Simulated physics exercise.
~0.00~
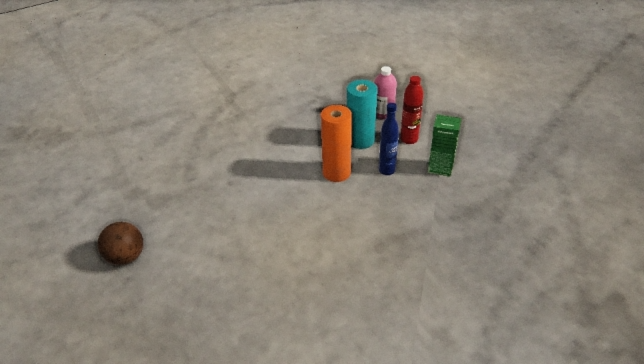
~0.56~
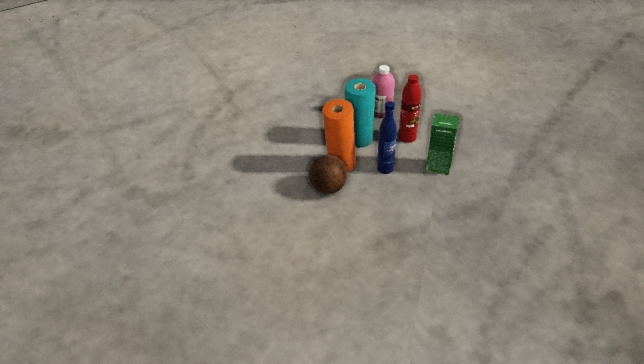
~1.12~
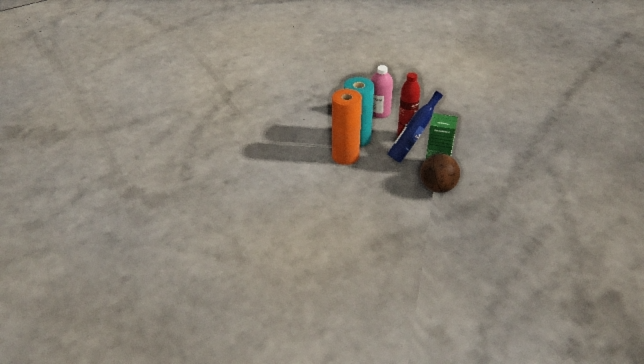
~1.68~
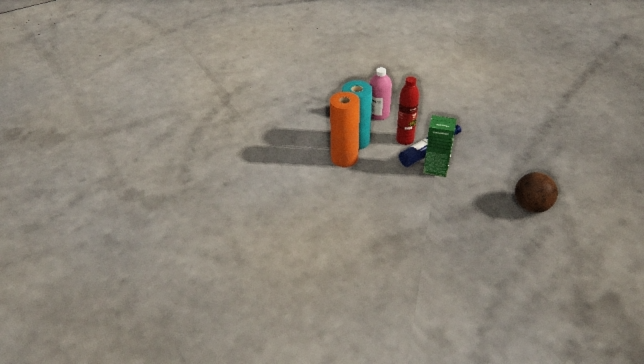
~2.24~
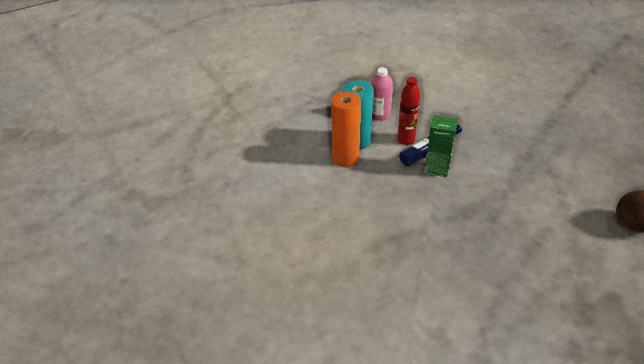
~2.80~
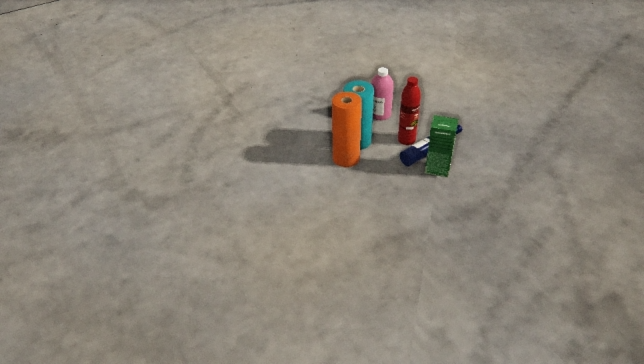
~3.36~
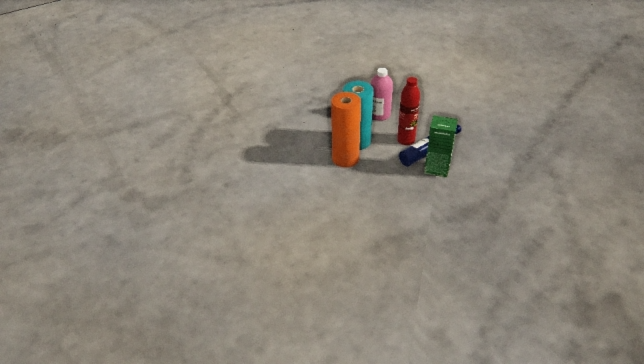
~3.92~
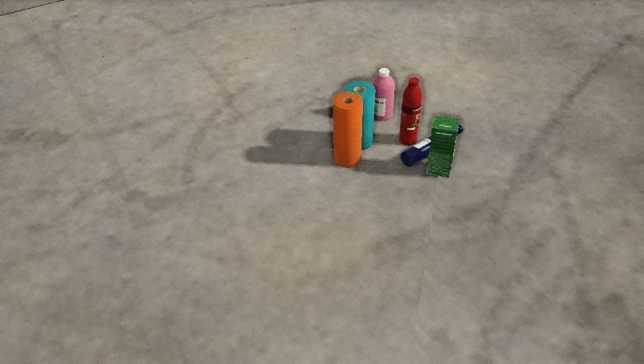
On a grey concrete floor, a brown ball rolled in from the left towards a cluster of bottles, rolls and a green carton, nudged the orange roll aside, knocked over the blue bottle and rolled off to the right, leaving everything else upright.
